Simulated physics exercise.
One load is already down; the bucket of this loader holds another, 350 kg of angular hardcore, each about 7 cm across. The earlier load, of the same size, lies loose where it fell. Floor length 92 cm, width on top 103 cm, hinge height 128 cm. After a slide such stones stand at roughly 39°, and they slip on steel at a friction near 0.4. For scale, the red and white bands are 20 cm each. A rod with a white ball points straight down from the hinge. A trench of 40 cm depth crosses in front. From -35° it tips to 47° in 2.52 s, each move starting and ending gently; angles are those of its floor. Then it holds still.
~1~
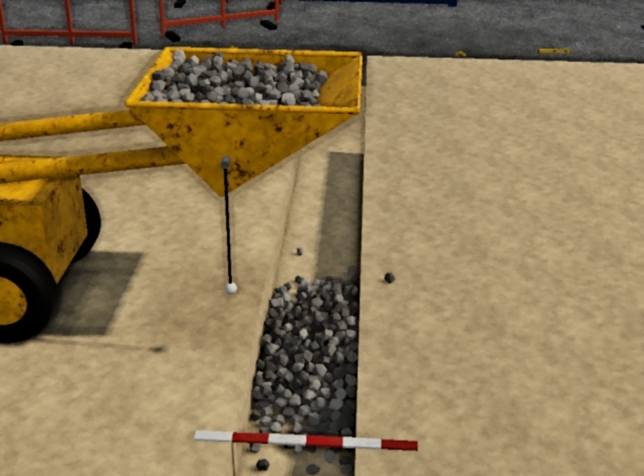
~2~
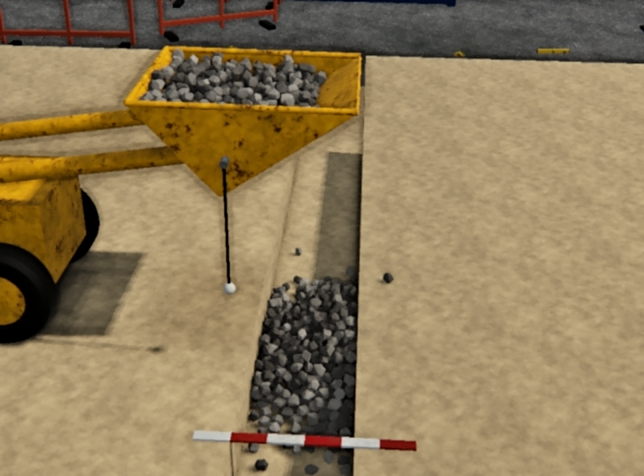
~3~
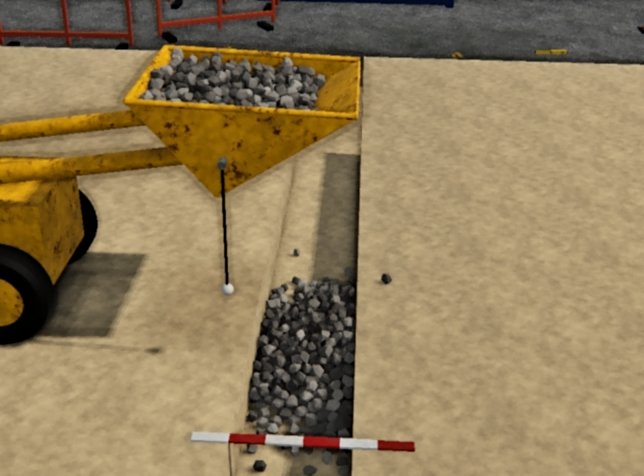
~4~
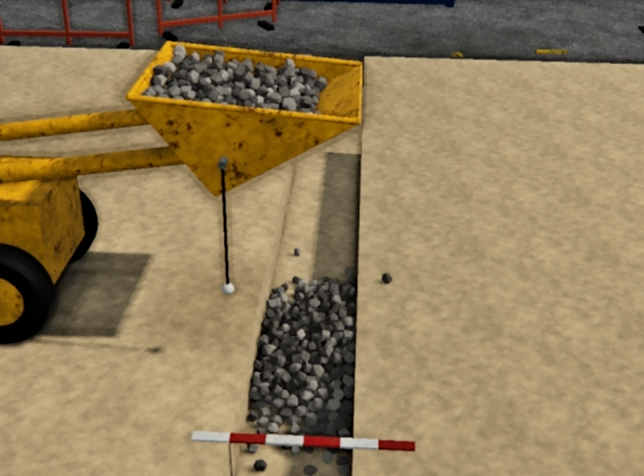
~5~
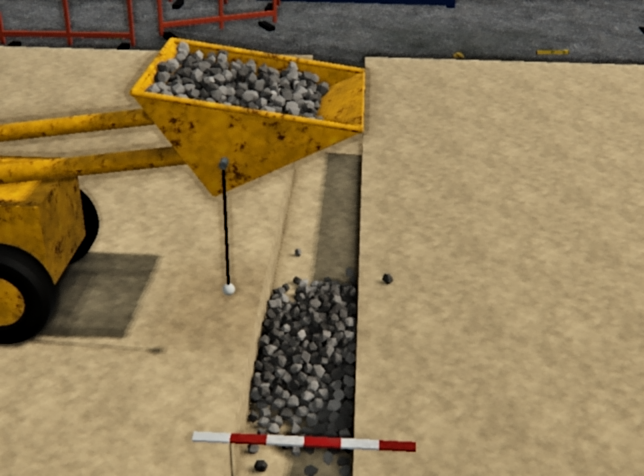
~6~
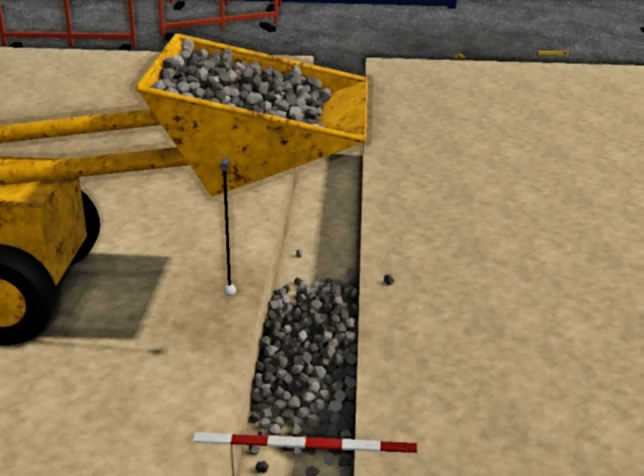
At first, a yellow loader on the left holds a bucket of grey stones up over a trench, where more stones lie near a red and white bar. The bucket barely moves, then tilts slightly, its left edge rising and its right lip dipping, while the stones stay inside.
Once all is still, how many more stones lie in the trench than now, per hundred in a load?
Some 47 per cent is added.
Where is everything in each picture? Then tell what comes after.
The bucket is at -35°, its lip at (358, 111); the top of the load is at (192, 69). The earlier load is highest near (350, 312), 3 cm below ground level, 100 % in the trench, in the first frame.
The bucket is at -34°, its lip at (358, 113); the top of the load is at (191, 69), in the second frame.
The bucket is at -33°, its lip at (357, 117); the top of the load is at (177, 67), in the third frame.
Lip at (359, 122), floor tilted -30°, highest stones at (179, 64), in the fourth frame.
The bucket is at -27°, its lip at (362, 130); the top of the load is at (183, 61), in the fifth frame.
The bucket is at -23°, its lip at (365, 140); the top of the load is at (185, 58), in the sixth frame.
Then, 1.3 s after the last picture the floor is at 34°; in per cent of one load, 93 in the bucket, 106 in the trench; the foremost stones are at (360, 306).
Then, 2.0 s after the last picture the floor is at 47°; in per cent of one load, 3 in the bucket, 150 in the trench, 48 past the trench; the foremost stones are at (489, 309).
Then, 2.4 s after the last picture the floor is at 47°; in per cent of one load, 0 in the bucket, 145 in the trench, 55 past the trench; the foremost stones are at (533, 312).
Then, 5.0 s after the last picture the floor is at 47°; in per cent of one load, 0 in the bucket, 146 in the trench, 54 past the trench; the foremost stones are at (539, 313). Net gain in the trench, 47.
